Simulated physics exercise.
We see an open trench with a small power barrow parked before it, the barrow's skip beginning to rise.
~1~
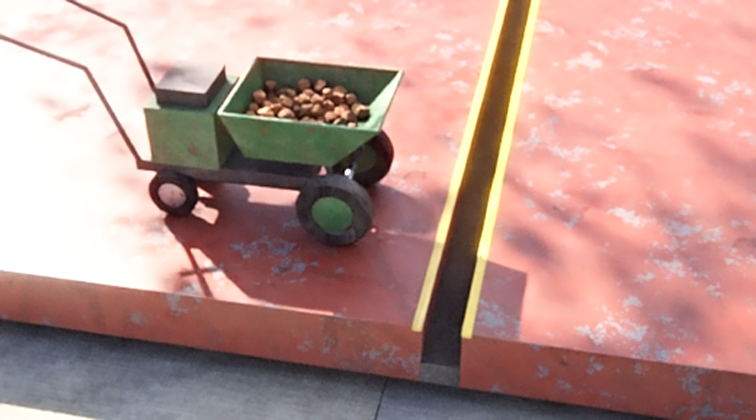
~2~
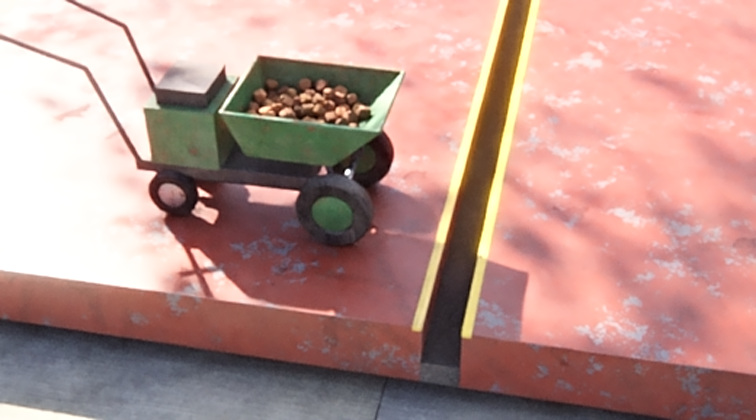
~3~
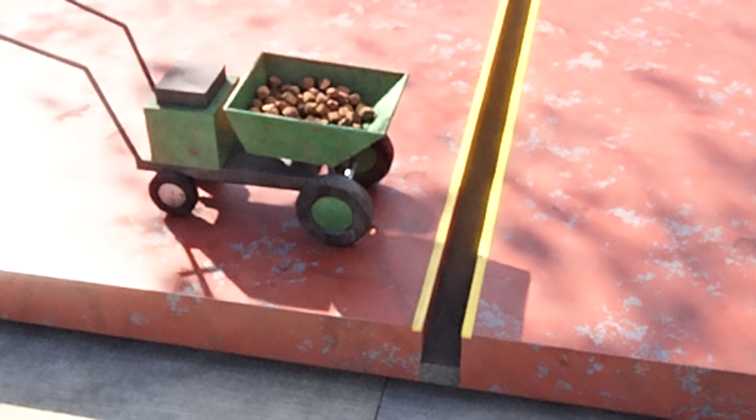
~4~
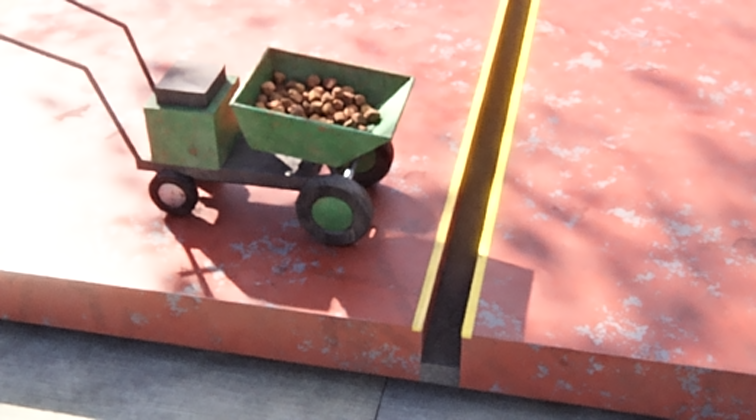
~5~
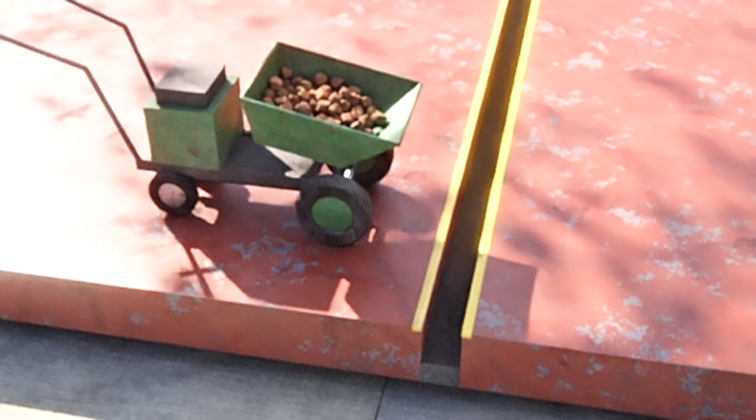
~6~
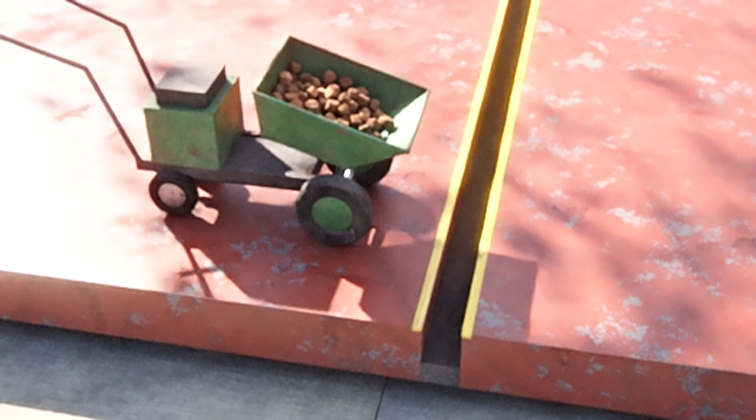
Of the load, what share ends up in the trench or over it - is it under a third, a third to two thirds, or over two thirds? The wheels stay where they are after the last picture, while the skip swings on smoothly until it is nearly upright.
Honestly, the trench gets beyond two-thirds of the load.
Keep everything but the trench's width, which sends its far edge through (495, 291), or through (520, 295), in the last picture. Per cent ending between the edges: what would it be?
Roughly 100 per cent, then roughly 100 per cent.
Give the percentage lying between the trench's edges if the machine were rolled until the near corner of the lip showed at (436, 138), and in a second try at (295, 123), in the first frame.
About 0 per cent, then about 30 per cent.
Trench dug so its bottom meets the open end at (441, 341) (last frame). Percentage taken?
Around 50 per cent.
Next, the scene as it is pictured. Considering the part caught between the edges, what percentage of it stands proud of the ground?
Roughly 5 %.
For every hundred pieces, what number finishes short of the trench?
Roughly 0 per cent of the load.
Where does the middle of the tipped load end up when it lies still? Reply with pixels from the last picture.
Somewhere close to (468, 243) in the last picture.
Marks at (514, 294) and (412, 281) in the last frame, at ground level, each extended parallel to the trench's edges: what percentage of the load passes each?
In order: Near 10 %, then 100 %.
Just after the last frame, skip tipped steeply; every one in the skip.
A moment on, skip tipped right over; the larger part in the skip; roughly a quarter in or heaped over the trench; just a few beyond it; just a few falling.
Further on, skip tipped right over; just a few in the skip; the larger part in or heaped over the trench; roughly a quarter beyond it.
When it is over, skip tipped right over; the larger part in or heaped over the trench; roughly a quarter beyond it.
